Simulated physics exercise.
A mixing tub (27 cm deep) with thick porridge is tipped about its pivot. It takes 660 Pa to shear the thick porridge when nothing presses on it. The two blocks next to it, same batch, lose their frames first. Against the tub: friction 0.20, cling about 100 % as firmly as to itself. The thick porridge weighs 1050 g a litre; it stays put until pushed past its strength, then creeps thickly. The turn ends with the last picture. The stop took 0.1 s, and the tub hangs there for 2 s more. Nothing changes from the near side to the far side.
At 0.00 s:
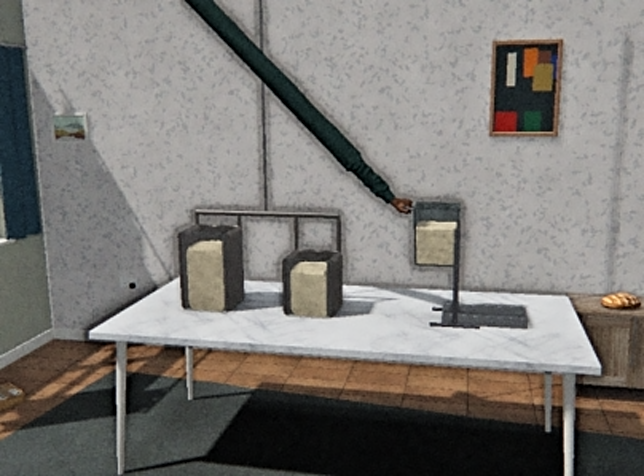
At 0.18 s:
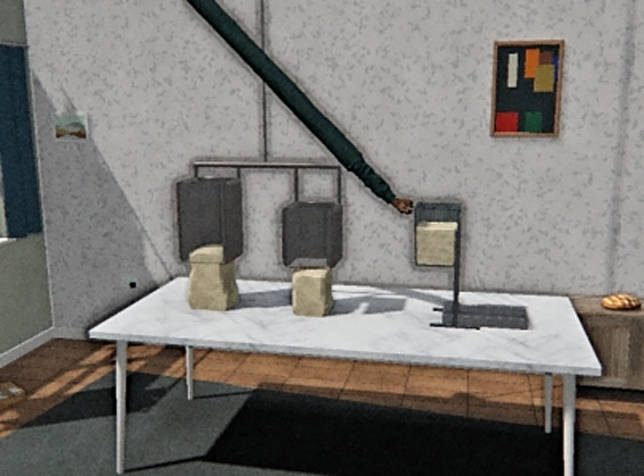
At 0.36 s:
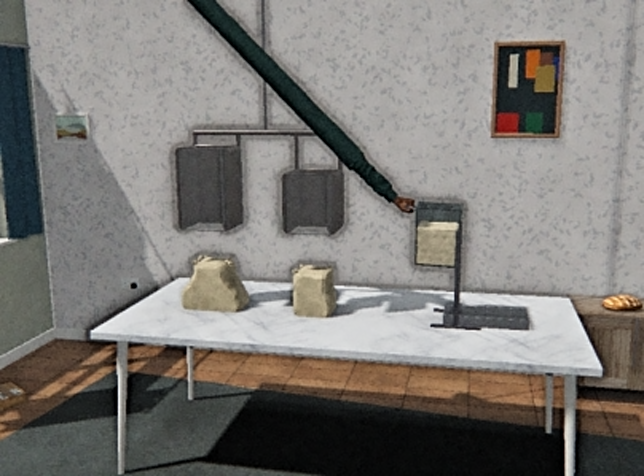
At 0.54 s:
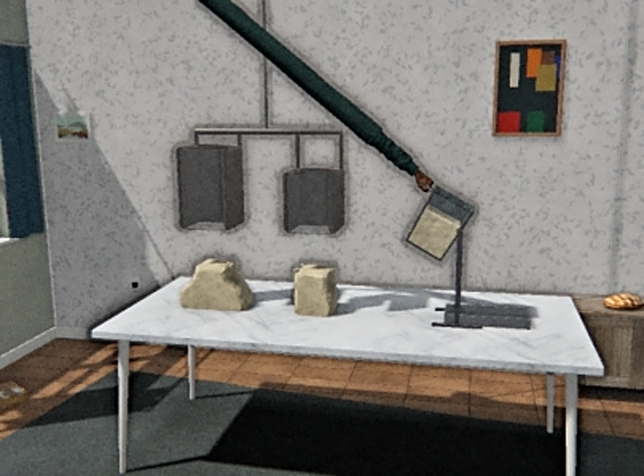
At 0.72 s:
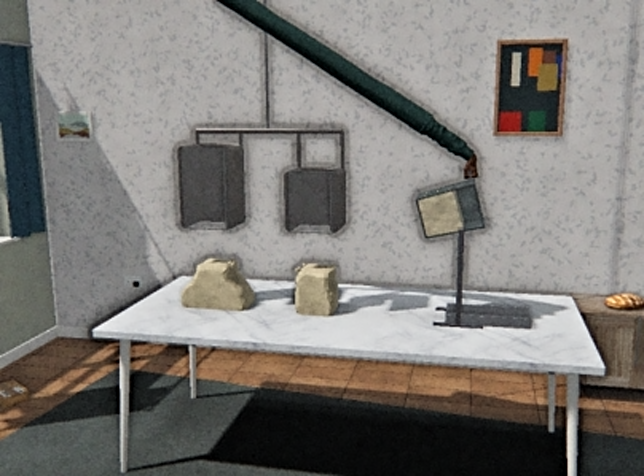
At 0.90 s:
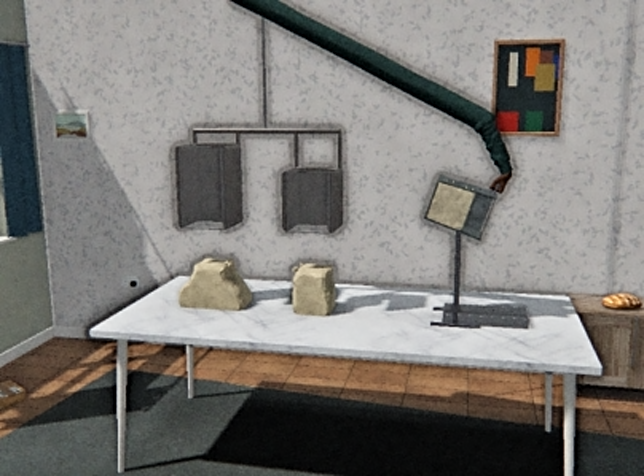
On a marble table, two pale blocks slump uncovered, then an arm tips a tub.
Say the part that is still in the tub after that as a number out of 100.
About 100 %.
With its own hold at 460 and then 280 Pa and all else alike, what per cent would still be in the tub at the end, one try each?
In turn about 50 %, 35 %.
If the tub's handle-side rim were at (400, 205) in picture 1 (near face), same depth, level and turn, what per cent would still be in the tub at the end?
In that case some 45 per cent.
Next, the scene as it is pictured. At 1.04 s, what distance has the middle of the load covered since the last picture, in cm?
Some 0 cm.
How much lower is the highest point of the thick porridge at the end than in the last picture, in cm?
Some 0 cm.
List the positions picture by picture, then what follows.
The first frame shows handle-side rim at (415, 208), tilt 0 degrees; top of the thick porridge at (420, 228); blocks stand 34 cm, 24 cm (left to right).
The second frame shows handle-side rim at (416, 208), tilt 0 degrees; top of the thick porridge at (421, 228); blocks stand 32 cm, 24 cm (left to right).
The third frame shows handle-side rim at (418, 207), tilt 2 degrees; top of the thick porridge at (418, 228); blocks stand 26 cm, 23 cm (left to right).
The fourth frame shows handle-side rim at (435, 191), tilt 29 degrees; top of the thick porridge at (427, 211); blocks stand 24 cm, 23 cm (left to right).
The fifth frame shows handle-side rim at (475, 185), tilt 75 degrees; top of the thick porridge at (453, 192); blocks stand 24 cm, 23 cm (left to right).
The sixth frame shows handle-side rim at (496, 199), tilt 108 degrees; top of the thick porridge at (442, 184); blocks stand 24 cm, 23 cm (left to right).
After 1.04 s, the tub is at 108 degrees and holds 100 %.
After 1.21 s, the tub is at 108 degrees and holds 100 %.
After 1.38 s, the tub is at 108 degrees and holds 100 %.
After 1.55 s, the tub is at 108 degrees and holds 100 %.
After 2.90 s, at the end, the tub is at 108 degrees and holds 100 %.
